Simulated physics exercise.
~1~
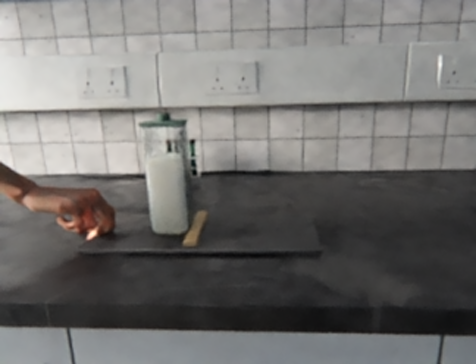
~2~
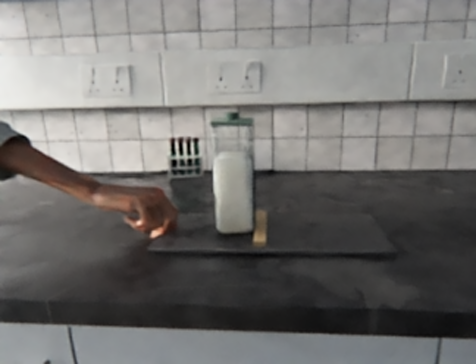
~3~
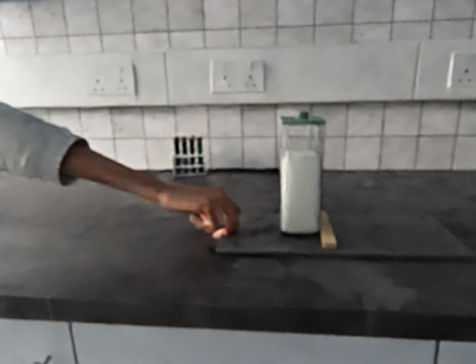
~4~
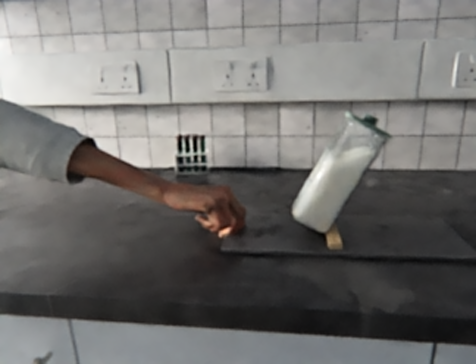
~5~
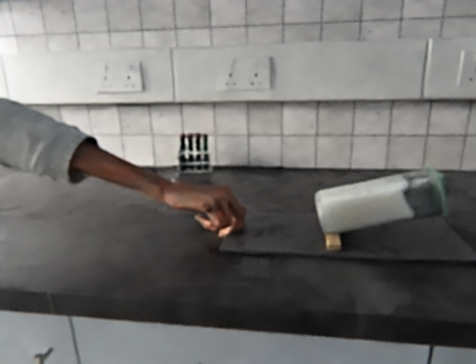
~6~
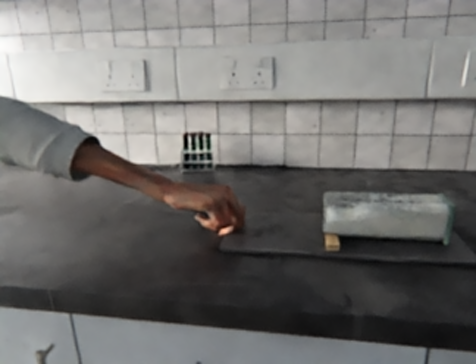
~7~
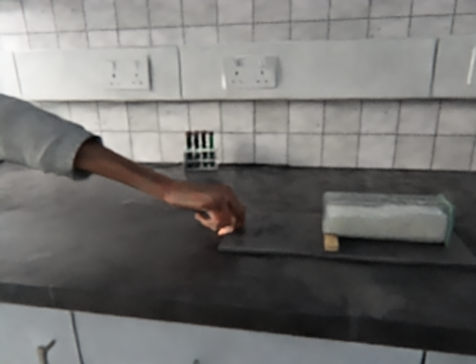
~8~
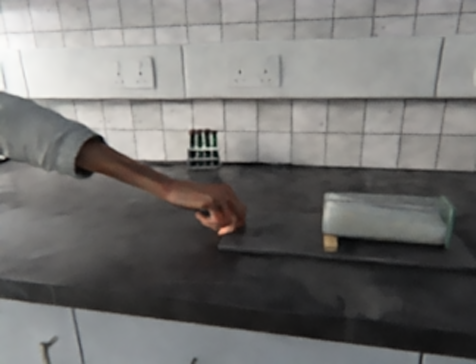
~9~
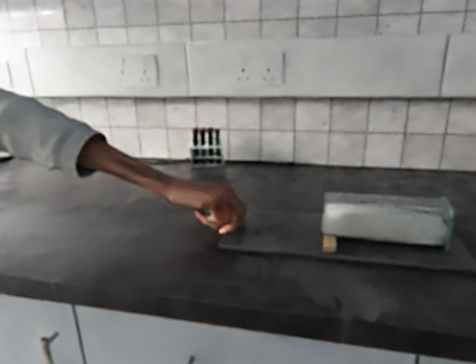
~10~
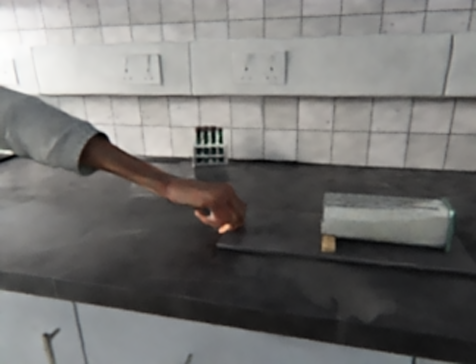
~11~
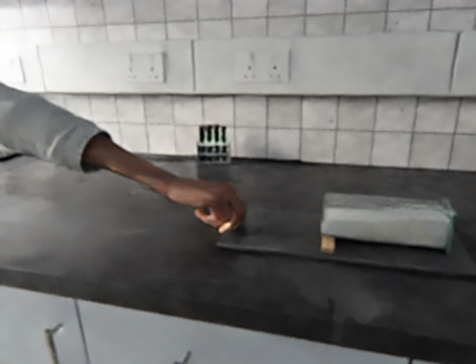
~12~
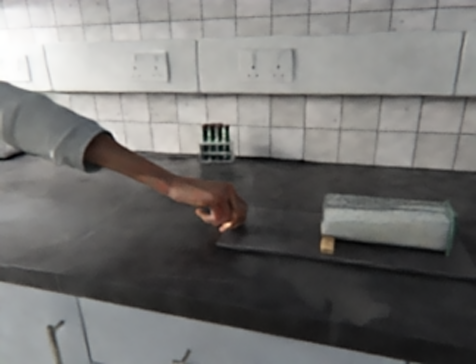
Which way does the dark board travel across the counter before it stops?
The board moves to the right across the counter, with the hand at its left end.
